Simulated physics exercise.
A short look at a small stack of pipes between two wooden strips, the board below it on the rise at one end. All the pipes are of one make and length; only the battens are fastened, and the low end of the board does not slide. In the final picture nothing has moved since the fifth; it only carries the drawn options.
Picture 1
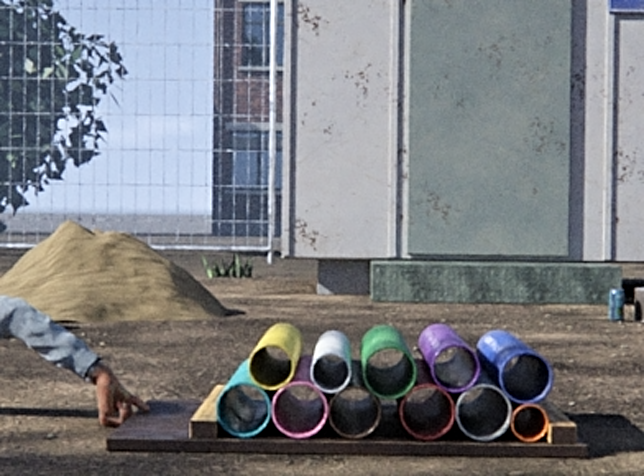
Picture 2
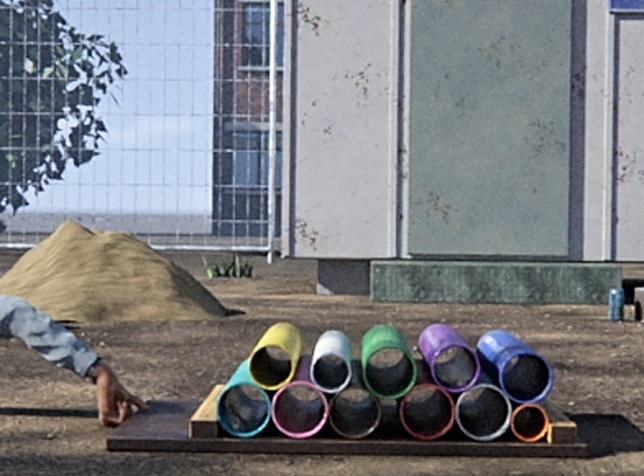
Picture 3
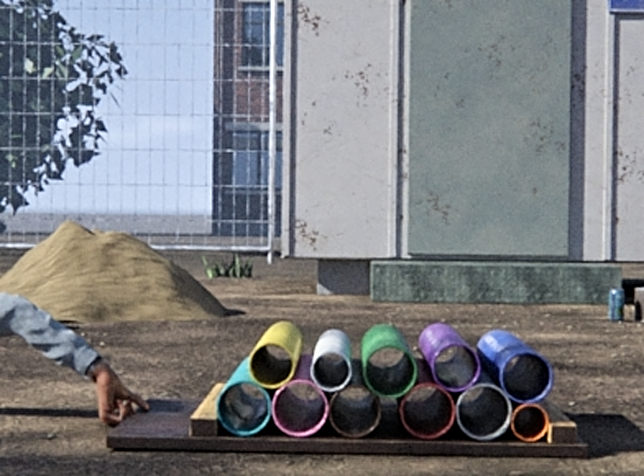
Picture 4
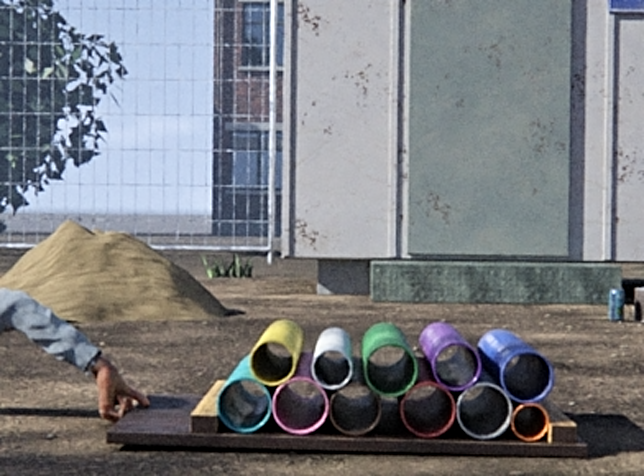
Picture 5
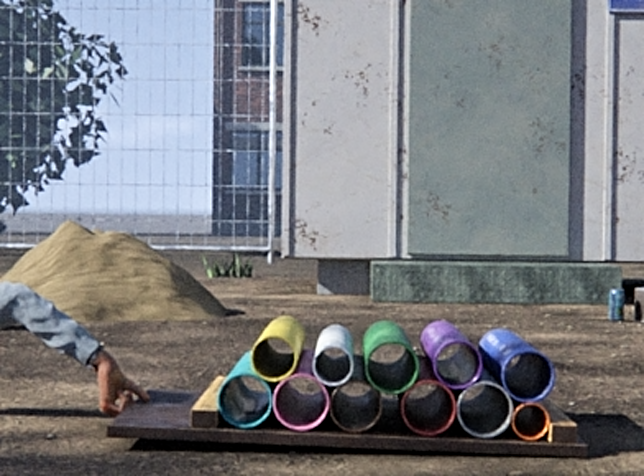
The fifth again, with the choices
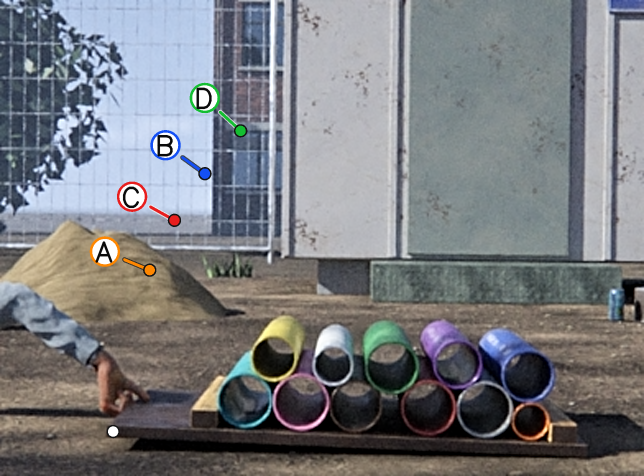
Colourful pipes sat stacked in two rows between wooden strips on a dark board, and a hand at the left slowly lifted that end slightly, the pipes staying stacked as it rose.
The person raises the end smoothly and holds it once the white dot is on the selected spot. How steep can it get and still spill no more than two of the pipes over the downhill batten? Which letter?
C is the limit.
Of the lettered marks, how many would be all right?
Two of the four.
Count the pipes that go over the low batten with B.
The count is five.
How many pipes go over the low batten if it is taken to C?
At C the number is one.
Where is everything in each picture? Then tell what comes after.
The first frame shows pink pipe (300, 410); brown pipe (354, 413); red pipe (428, 412).
The second frame shows red pipe (428, 412); grey pipe (484, 412).
The third frame shows board (347, 416); turquoise pipe (244, 408); pink pipe (300, 408); purple pipe (456, 368).
The fourth frame shows board (347, 414); turquoise pipe (244, 405); pink pipe (301, 406).
The fifth frame shows board (347, 411); turquoise pipe (245, 400); pink pipe (301, 402).
On the copy, A at (150, 270); B at (205, 174); C at (174, 221); D at (240, 131); the white dot at (113, 431).
On C. First, board at 17°.
Then, board at 28°.
Finally, board at 28°, one over the low batten (blue).
By contrast, A one over the low batten (blue); B five over the low batten; D five over the low batten.
